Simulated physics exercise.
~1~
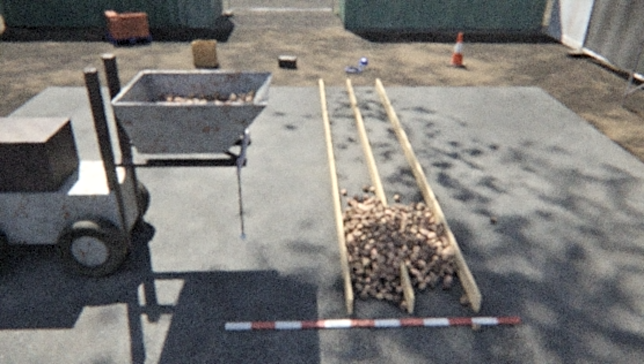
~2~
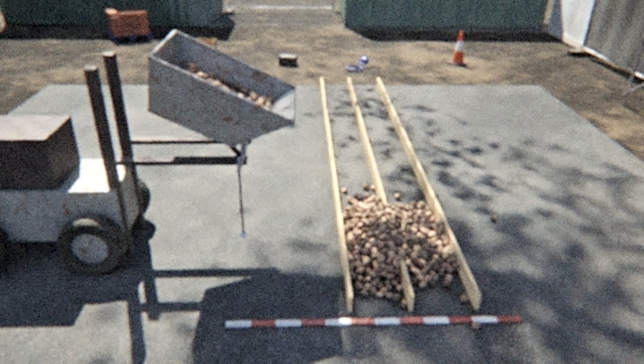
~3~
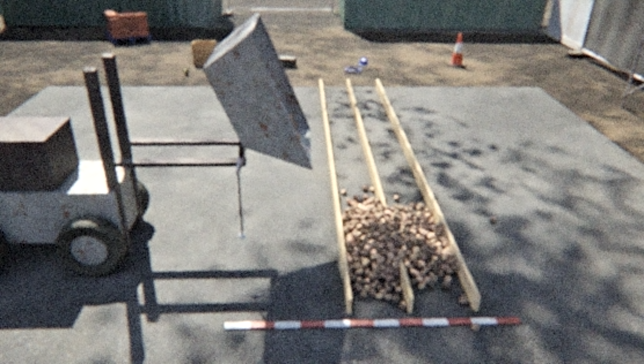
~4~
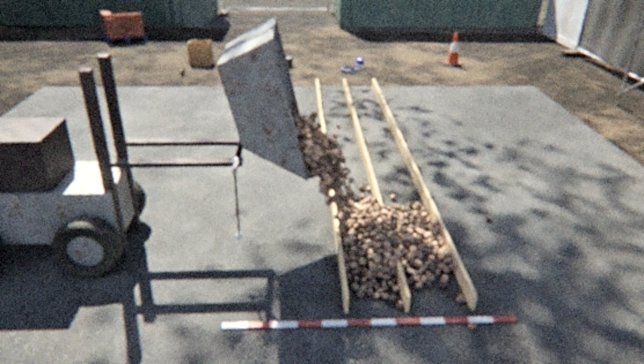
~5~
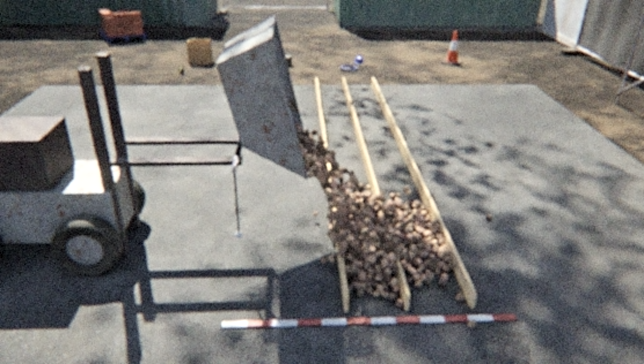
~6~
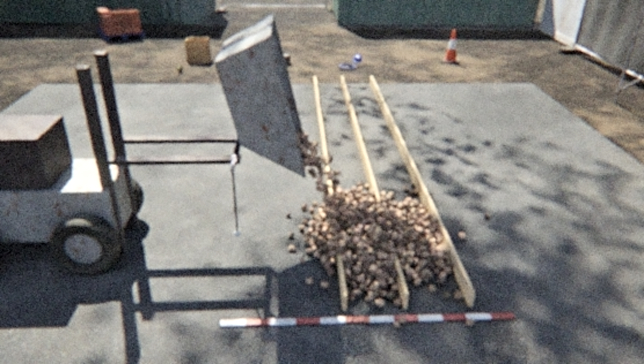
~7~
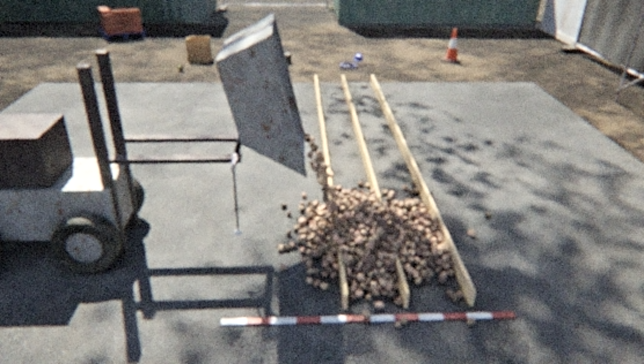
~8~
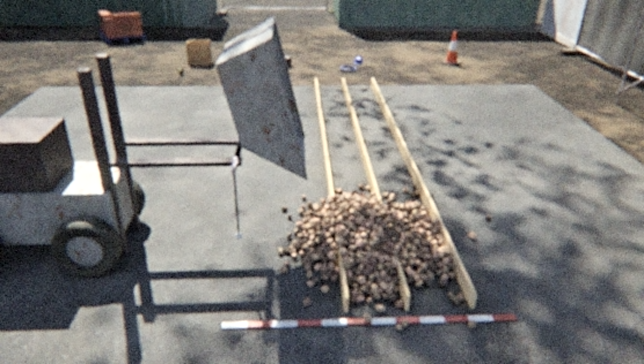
A grey metal skip full of brown stones is held up by a small pale loader at the left of a grey paved yard, seen from above in sunlight with a slight sway. To its right, three wooden boards form two bays around an existing stone pile, with a red and white striped pole in front and an orange cone behind. The skip tilts steeply to the right, and stones pour from its lower edge onto the pile. The stream thins and stops, leaving the skip tipped and a wider heap spread over the boards and the ground left of them.
